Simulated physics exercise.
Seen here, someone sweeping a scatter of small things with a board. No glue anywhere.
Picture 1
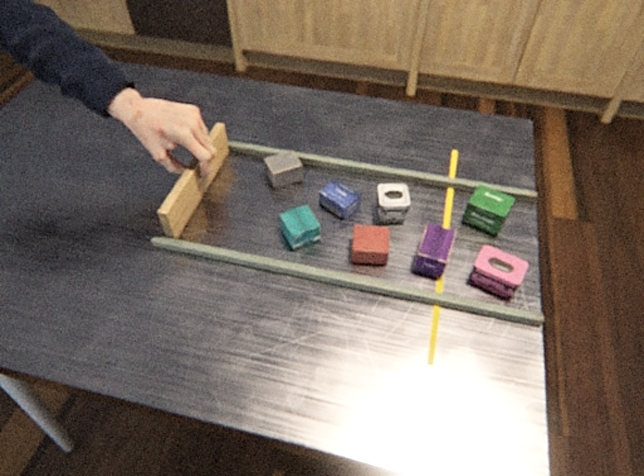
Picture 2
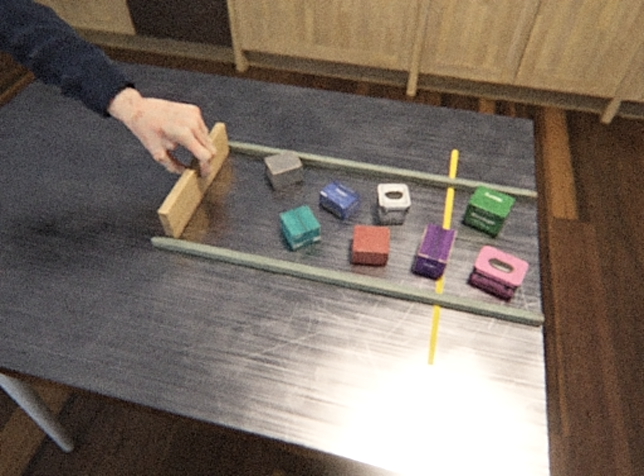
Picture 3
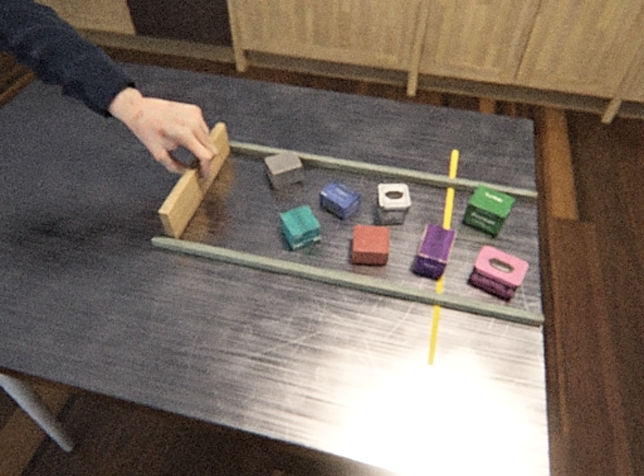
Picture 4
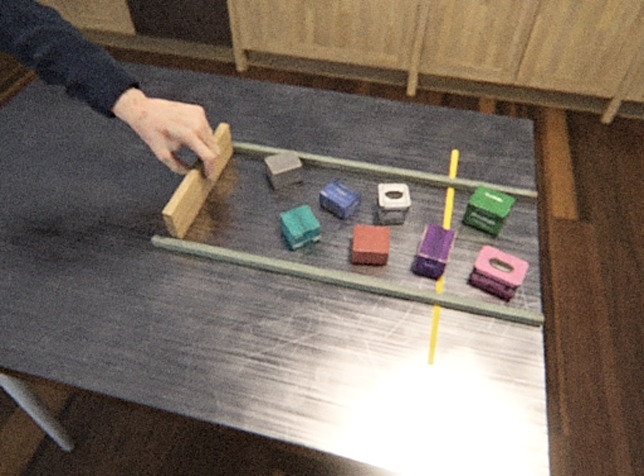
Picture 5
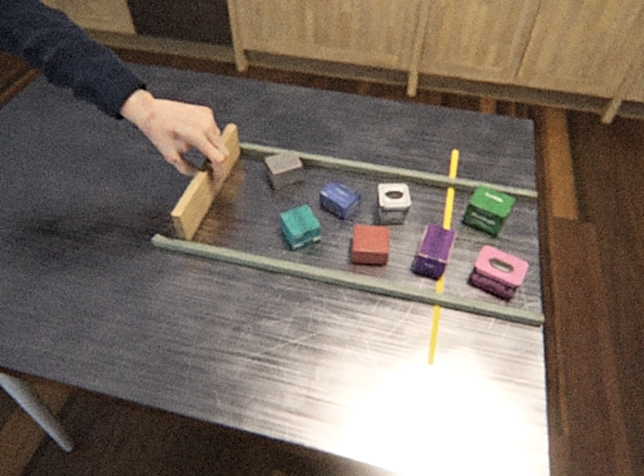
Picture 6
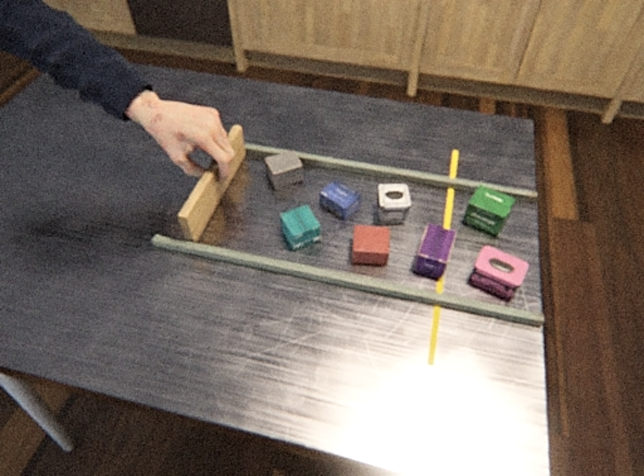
A hand held a wooden board upright on a dark table, then slid it slightly to the right between two rails, while the scattered colourful boxes and blocks stayed still.
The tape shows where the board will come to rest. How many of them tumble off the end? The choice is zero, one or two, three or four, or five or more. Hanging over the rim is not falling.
The number that fall off is one or two.
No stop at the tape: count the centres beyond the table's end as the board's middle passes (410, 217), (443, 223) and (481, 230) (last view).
Place by place, 0, 1 and 3.
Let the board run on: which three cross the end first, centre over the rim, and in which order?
In order: The pink case, the purple box, the green box.
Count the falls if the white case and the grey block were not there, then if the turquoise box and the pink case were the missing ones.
The counts: 1 and 0.
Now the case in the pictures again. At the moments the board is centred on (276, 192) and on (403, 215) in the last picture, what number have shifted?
At the one place 1, at the other 7.
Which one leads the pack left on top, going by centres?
It is the purple box.
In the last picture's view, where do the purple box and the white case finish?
About (531, 268), and the other about (491, 227).
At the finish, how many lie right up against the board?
The number is 3.
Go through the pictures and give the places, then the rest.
In the first picture, pink case (498, 272); green box (488, 210); purple box (435, 250); board (197, 178); tape (445, 238).
In the second picture, green box (488, 210); blue box (340, 199).
In the third picture, purple box (435, 251); red block (371, 245).
In the fourth picture, pink case (498, 273); grey block (284, 169).
In the fifth picture, green box (489, 210); turquoise box (301, 227).
In the sixth picture, pink case (498, 273); green box (489, 211); purple box (435, 251); board (216, 181); tape (446, 238).
Soon after, none off yet; pink case at rest near (498, 273); green box at rest near (489, 211); purple box at rest near (435, 251).
Then, none off yet; pink case at rest near (498, 273); green box at rest near (489, 211); purple box moved a little near (451, 252).
At rest, the number that fall off is one or two; fallen, pink case.
